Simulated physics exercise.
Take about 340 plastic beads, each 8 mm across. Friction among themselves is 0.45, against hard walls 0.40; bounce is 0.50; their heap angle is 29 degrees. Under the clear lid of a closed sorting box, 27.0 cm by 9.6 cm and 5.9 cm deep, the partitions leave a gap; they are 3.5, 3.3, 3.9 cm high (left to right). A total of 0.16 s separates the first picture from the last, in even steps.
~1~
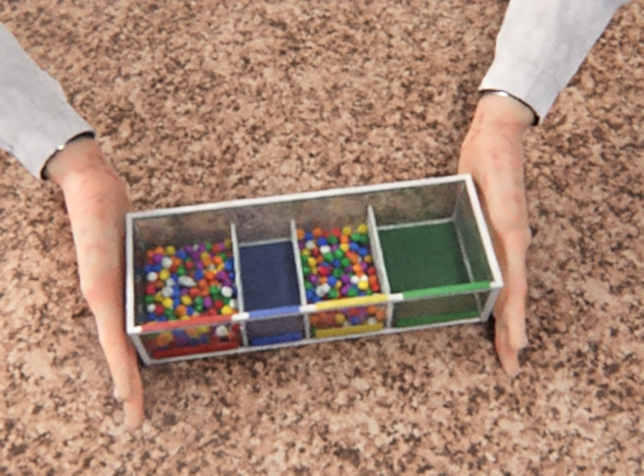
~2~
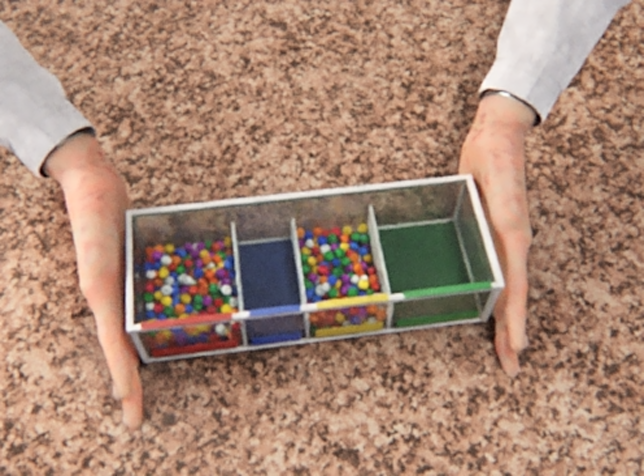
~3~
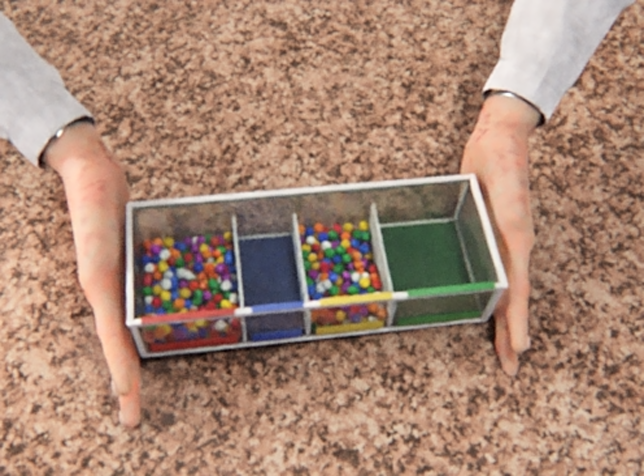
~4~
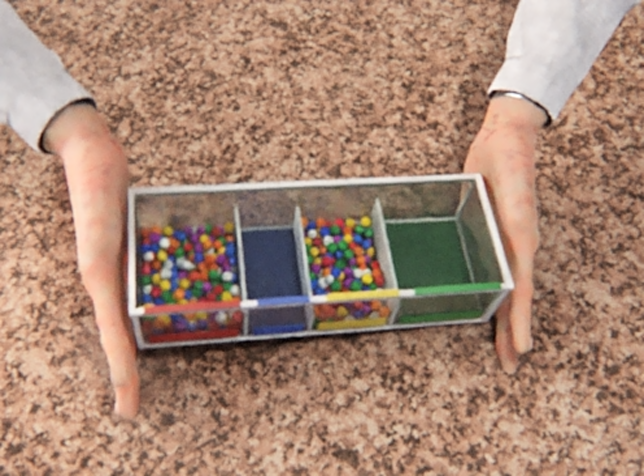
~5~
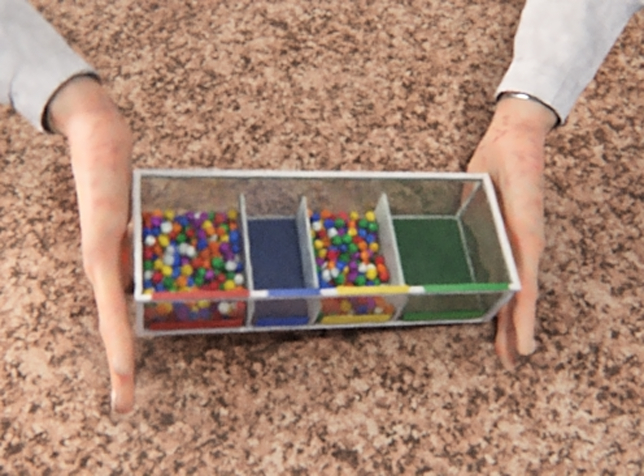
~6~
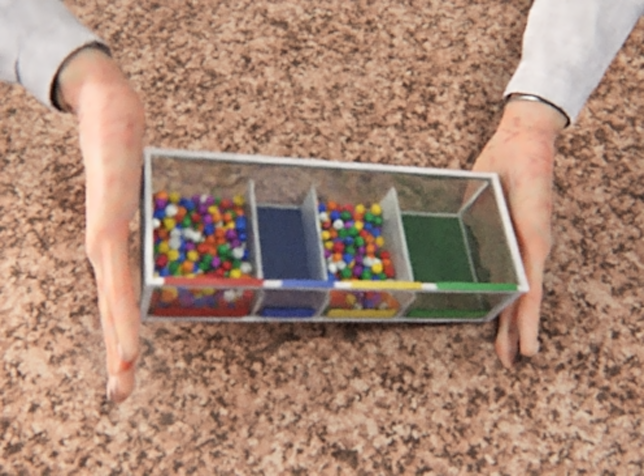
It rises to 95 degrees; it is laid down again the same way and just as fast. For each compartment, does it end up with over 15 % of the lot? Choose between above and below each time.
Red compartment: Below, blue compartment: Below, green compartment: Above, yellow compartment: Above.
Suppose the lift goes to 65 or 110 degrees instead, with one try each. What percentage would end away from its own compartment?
Some 35 and some 85 per cent, respectively.
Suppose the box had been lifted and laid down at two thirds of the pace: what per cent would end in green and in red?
The green compartment would end with 60 per cent and the red compartment with 5 per cent.
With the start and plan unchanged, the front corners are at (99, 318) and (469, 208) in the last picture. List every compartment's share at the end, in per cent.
Final per cent - red: 95; blue: 5; green: 0; yellow: 5.
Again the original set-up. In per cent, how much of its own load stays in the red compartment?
I'd estimate about 10 %.
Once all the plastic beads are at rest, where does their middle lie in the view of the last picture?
After settling, the middle sits near (404, 287).
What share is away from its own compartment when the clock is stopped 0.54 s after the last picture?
Near 25 in a hundred.
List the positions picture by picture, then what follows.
The first picture shows box tilt 0 degrees, front corners at (134, 329) and (496, 283); red 60 %, yellow 40 %.
The second picture shows box tilt 1 degrees, front corners at (133, 327) and (497, 283).
The third picture shows box tilt 3 degrees, front corners at (134, 321) and (501, 284).
The fourth picture shows box tilt 7 degrees, front corners at (136, 310) and (506, 285), lowest corner right front.
The fifth picture shows box tilt 12 degrees, front corners at (142, 296) and (513, 286), lowest corner right front.
The sixth picture shows box tilt 17 degrees, front corners at (153, 280) and (521, 287), lowest corner right front; red 60 %, yellow 40 %.
Then, 0.54 s after the last picture, tilt 95 degrees; red 40 %, blue 15 %, green 5 %, yellow 40 %.
Then, 0.91 s after the last picture, tilt 40 degrees; red 5 %, blue 5 %, green 55 %, yellow 30 %.
Then, 1.36 s after the last picture, tilt 0 degrees; red 5 %, blue 5 %, green 55 %, yellow 30 %.
In the end, red 5 %, blue 5 %, green 55 %, yellow 30 %.
